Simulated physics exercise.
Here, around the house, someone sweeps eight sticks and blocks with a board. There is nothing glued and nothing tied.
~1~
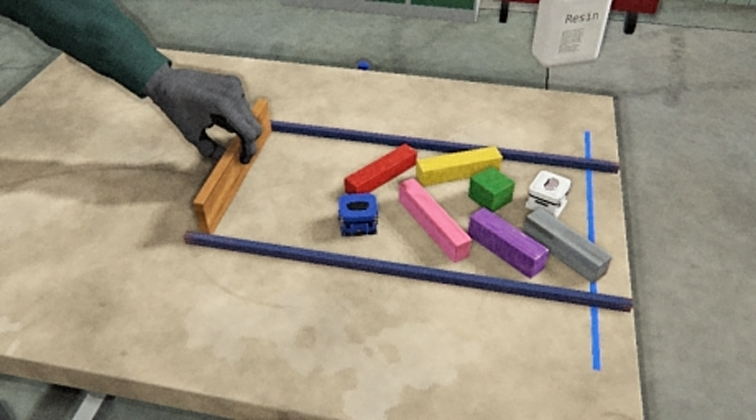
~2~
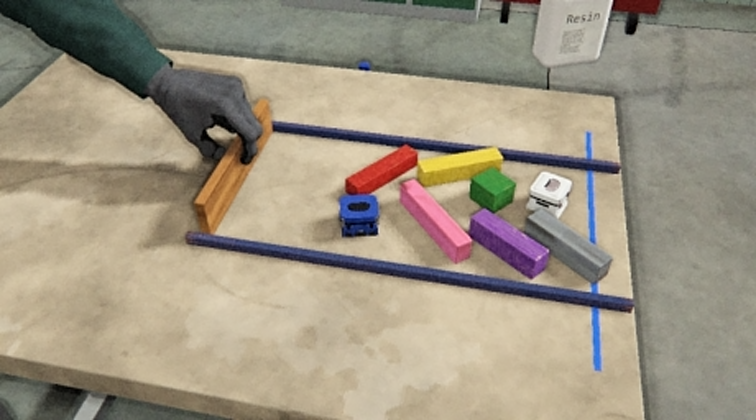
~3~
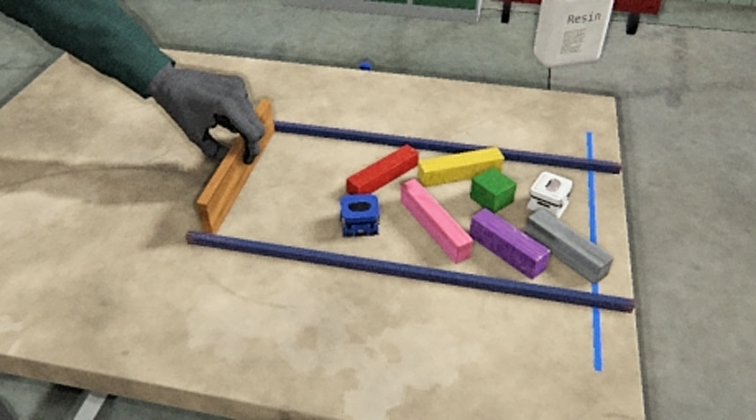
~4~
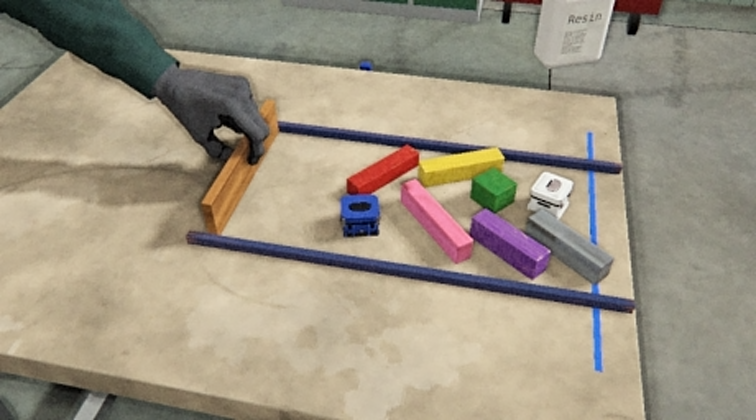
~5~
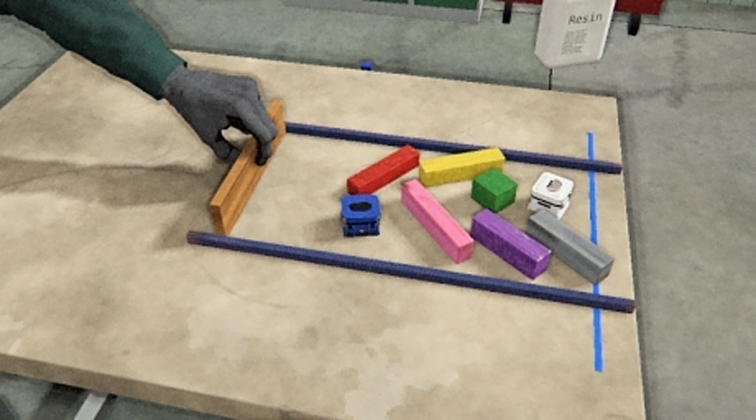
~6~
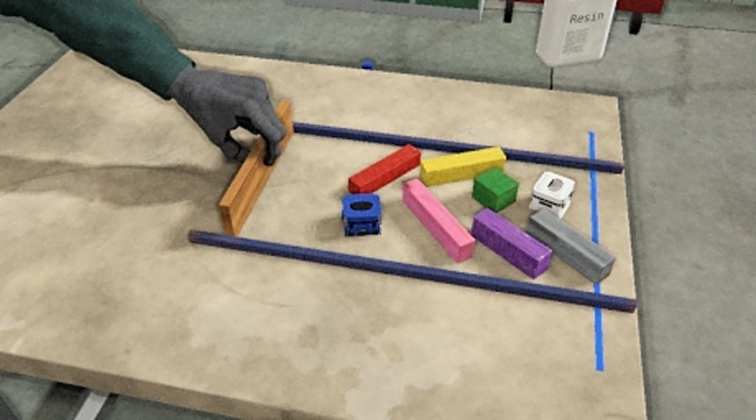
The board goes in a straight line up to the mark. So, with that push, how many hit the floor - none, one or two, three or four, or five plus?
I'd say five plus.
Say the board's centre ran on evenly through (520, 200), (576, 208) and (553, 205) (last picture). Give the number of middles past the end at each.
Per position: 0 / 5 / 2.
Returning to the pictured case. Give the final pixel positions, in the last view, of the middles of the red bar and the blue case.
Final pixels, roughly: (605, 198) for the first, (619, 257) for the other.
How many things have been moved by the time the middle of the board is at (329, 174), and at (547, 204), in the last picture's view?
At the first spot 0, then 8.
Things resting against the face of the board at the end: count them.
My count gives 2.
Soon after, none off yet; grey stick at rest near (569, 246); white case at rest near (552, 196); purple bar at rest near (510, 243).
After that, none off yet; grey stick at rest near (569, 246); white case at rest near (552, 196); purple bar displaced a little near (525, 241).
And then, none off yet; grey stick displaced about its own width near (627, 247); white case displaced well along near (620, 199); purple bar displaced about its own width near (605, 247).
In the end, the number that fall off is five or more; gone, pink stick, yellow bar, green block, purple bar, white case and grey stick.
